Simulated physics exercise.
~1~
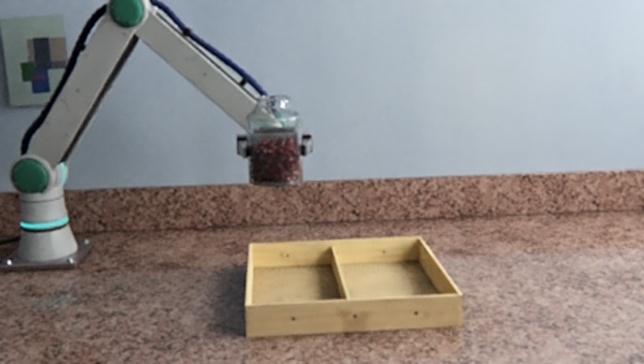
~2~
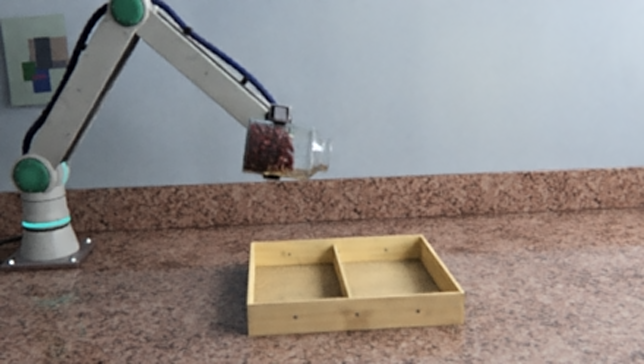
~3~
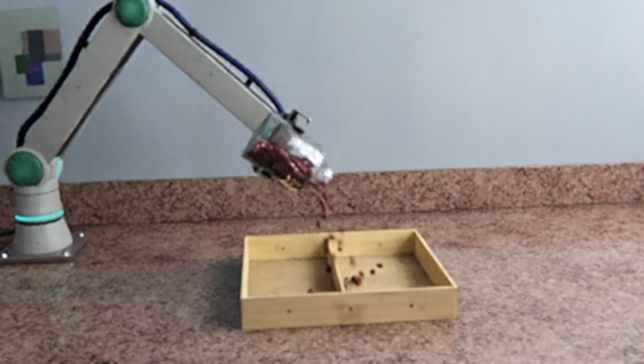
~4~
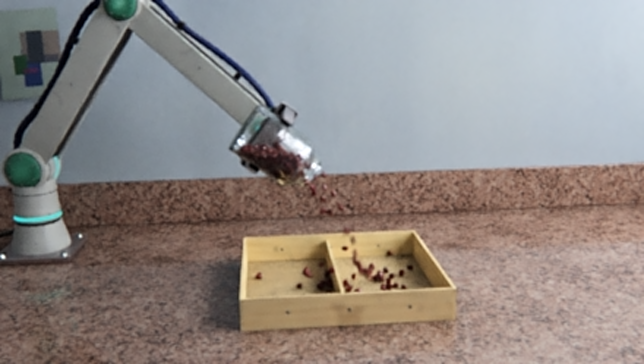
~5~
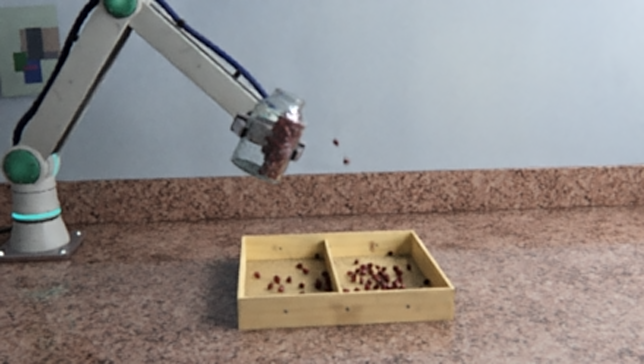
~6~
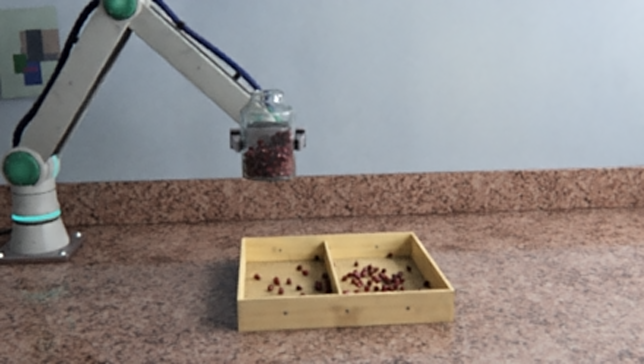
A robotic arm on the left holds an upright clear jar, partly filled with dark red beans, above a shallow wooden tray split in two by a cross wall. It tips the jar over to the right until it lies on its side, the beans still inside. The jar then tilts further, mouth downward, and beans spill out, scattering into both parts of the tray. As the arm swings the jar back up, a last few beans fly off to the right. The jar ends upright, still holding most of its beans, with more of the spilled ones in the right part than the left.
